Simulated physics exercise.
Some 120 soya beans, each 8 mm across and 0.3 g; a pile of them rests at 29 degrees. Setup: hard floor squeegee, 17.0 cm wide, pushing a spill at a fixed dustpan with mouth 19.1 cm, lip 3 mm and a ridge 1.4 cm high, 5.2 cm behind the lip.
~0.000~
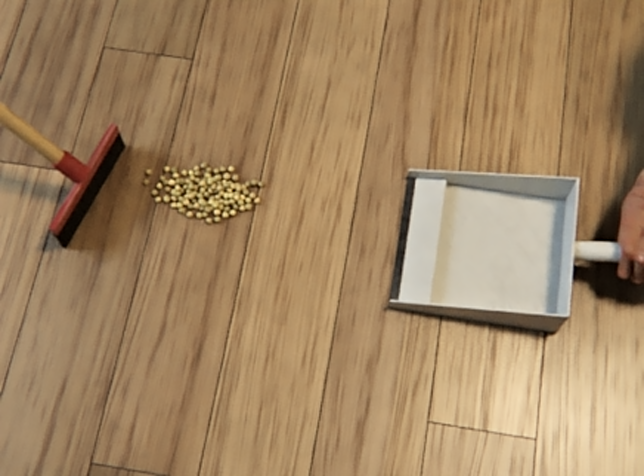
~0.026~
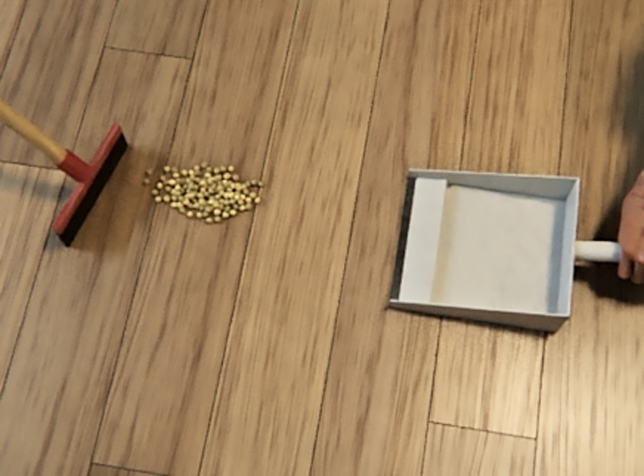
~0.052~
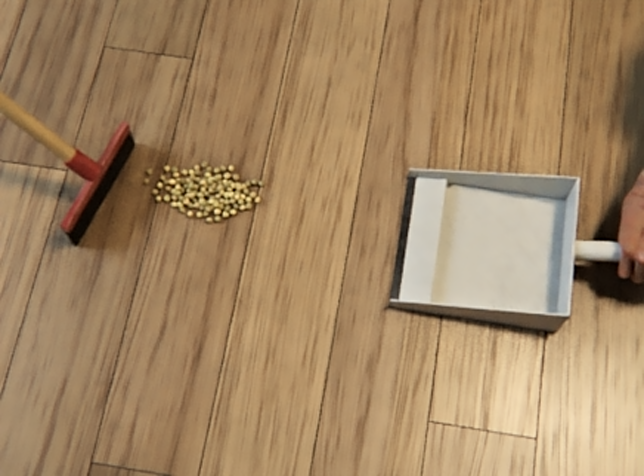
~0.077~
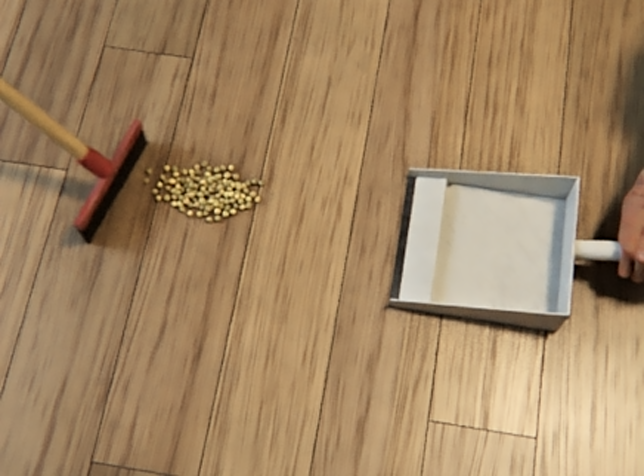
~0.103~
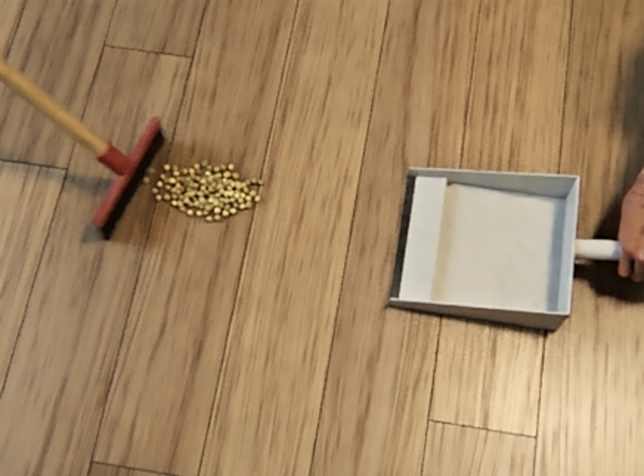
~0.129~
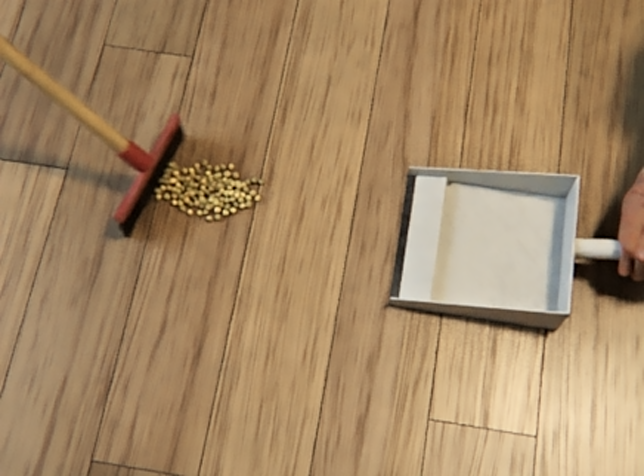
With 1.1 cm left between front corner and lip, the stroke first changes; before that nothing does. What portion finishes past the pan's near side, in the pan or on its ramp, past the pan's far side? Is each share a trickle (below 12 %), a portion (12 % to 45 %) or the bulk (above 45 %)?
Outcome: Past the pan's near side: A moderate quantity, in the pan or on its ramp: Not much, past the pan's far side: A moderate quantity.
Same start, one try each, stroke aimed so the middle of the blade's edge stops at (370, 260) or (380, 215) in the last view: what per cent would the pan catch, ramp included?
Around 20 per cent, and around 15 per cent.
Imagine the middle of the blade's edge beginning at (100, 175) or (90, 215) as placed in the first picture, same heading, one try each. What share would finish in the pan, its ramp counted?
Close to 5 in a hundred, then close to 10 in a hundred.
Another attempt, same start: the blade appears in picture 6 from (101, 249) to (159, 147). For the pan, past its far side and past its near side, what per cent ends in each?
Split: Pan = 10, far = 15, near = 30.
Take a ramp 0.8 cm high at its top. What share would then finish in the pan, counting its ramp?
Estimate: About 5 in a hundred.
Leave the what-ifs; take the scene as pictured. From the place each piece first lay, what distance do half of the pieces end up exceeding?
Somewhere around 28 centimetres.
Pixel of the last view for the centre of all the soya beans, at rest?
I'd say roughly (396, 227).
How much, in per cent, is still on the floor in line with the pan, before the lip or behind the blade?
Some 50 per cent of them end up there.
After 0.29 s, middle of the blade 18 cm from the lip; 0 % over the lip, far side 10 %, near side 0 %.
Then, at 0.40 s, middle of the blade 7 cm from the lip; 0 % over the lip, far side 15 %, near side 5 %.
After 0.63 s, middle of the blade 3 cm from the lip; 10 % over the lip, far side 25 %, near side 15 %.
At rest (1.9 s), near side 20 %, pan 5 %, far side 25 %, in front of the lip or behind the blade 50 %.
